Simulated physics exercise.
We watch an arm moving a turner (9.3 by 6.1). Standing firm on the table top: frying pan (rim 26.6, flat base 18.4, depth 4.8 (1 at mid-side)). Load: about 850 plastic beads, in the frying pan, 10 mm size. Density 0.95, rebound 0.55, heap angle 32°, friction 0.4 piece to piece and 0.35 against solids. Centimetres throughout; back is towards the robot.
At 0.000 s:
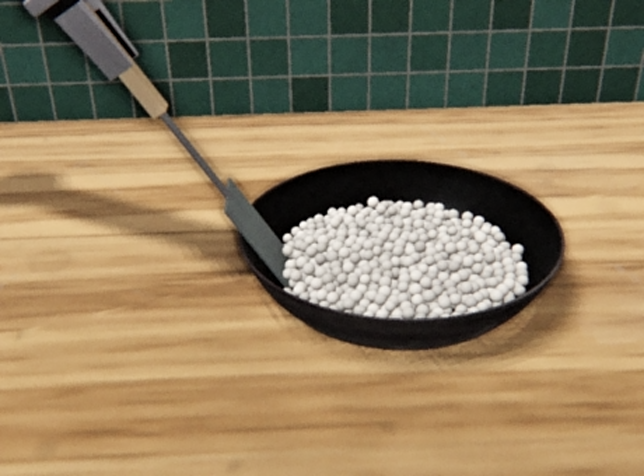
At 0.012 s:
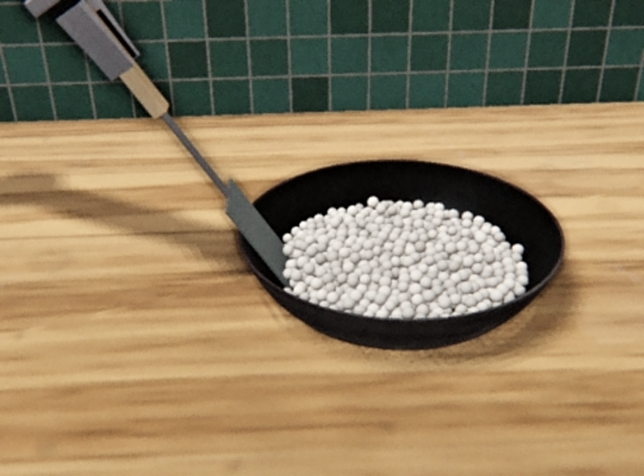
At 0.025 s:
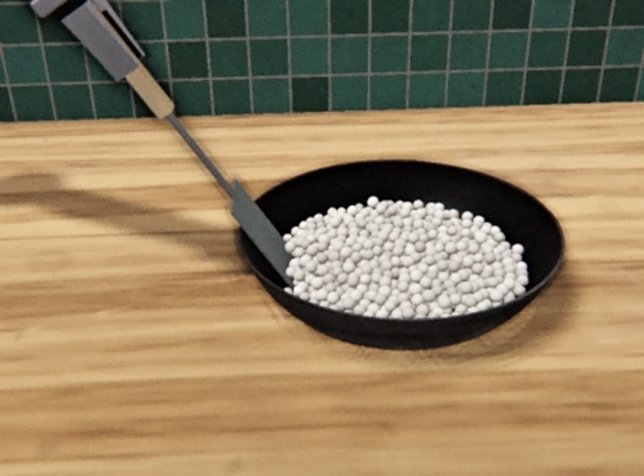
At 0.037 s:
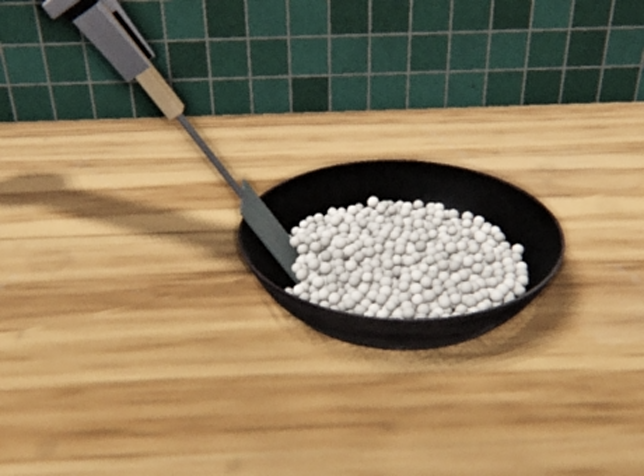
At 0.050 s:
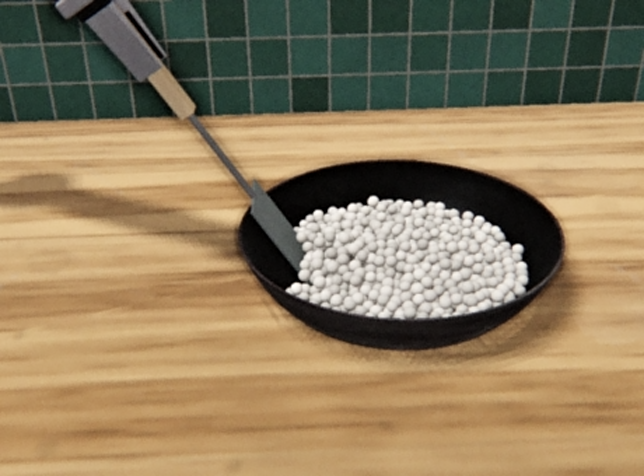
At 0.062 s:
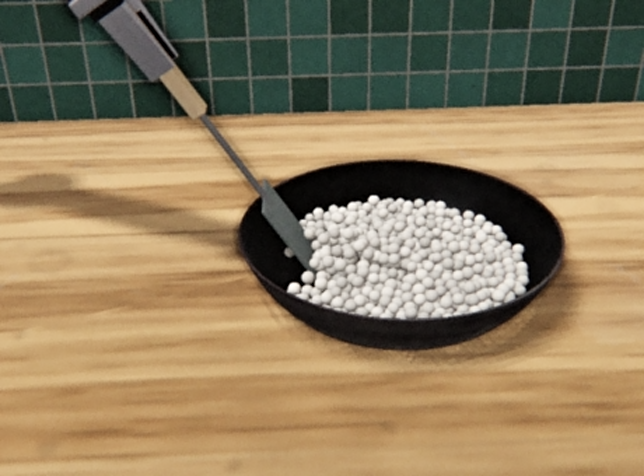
A grey turner, held at a slant by a robot arm at the upper left, slides slowly rightward into the near-left side of a heap of small white beads. The beads lie in a black frying pan on a pale wooden table top, seen from slightly above before a green tiled wall. Beads beside the blade shift and bunch up slightly, while the pan and camera stay still.
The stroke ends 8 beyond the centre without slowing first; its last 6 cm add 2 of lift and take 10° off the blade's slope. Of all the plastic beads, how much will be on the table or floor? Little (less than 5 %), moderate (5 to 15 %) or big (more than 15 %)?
On the table or floor the share is little, less than 5 %.
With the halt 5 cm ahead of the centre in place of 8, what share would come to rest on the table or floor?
It would be near 0 per cent.
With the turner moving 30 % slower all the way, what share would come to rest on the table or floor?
In that case some 0 per cent.
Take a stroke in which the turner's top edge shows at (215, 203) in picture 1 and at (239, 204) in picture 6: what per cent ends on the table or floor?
About 0 per cent.
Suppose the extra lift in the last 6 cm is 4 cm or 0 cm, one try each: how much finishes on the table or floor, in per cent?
Some 5 and 0 per cent.
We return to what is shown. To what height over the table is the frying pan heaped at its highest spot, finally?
Some 5.5 cm.
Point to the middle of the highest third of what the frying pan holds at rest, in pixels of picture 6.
Around (496, 242).
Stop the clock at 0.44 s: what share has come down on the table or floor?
Roughly 2 per cent.
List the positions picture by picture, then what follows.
Turner top edge at (227, 194), sloping 58°; upper third of the load around (397, 253), from x 285 to 525, top at y 205; 853 in the frying pan, in the first frame.
Turner top edge at (228, 194), sloping 58°; upper third of the load around (397, 253), from x 285 to 525, top at y 205, in the second frame.
Turner top edge at (233, 195), sloping 58°; upper third of the load around (396, 253), from x 285 to 525, top at y 205, in the third frame.
Turner top edge at (242, 195), sloping 58°; upper third of the load around (389, 252), from x 285 to 525, top at y 205, in the fourth frame.
Turner top edge at (253, 195), sloping 58°; upper third of the load around (390, 251), from x 290 to 525, top at y 200, in the fifth frame.
Turner top edge at (264, 195), sloping 58°; upper third of the load around (393, 250), from x 290 to 525, top at y 200; 853 in the frying pan, in the sixth frame.
After 0.13 s, sloping 58°, highest piece 6 above the table; 853 in the frying pan.
After 0.21 s, sloping 55°, highest piece 6 above the table; 853 in the frying pan.
After 0.44 s, sloping 48°, highest piece 6 above the table; 836 in the frying pan, 16 on the table or floor, 1 on the blade or in flight.
After 1.49 s, sloping 48°, highest piece 5 above the table; 835 in the frying pan, 18 on the table or floor.
At rest, 835 in the frying pan, 18 on the table or floor. That is 2 % on the table or floor.
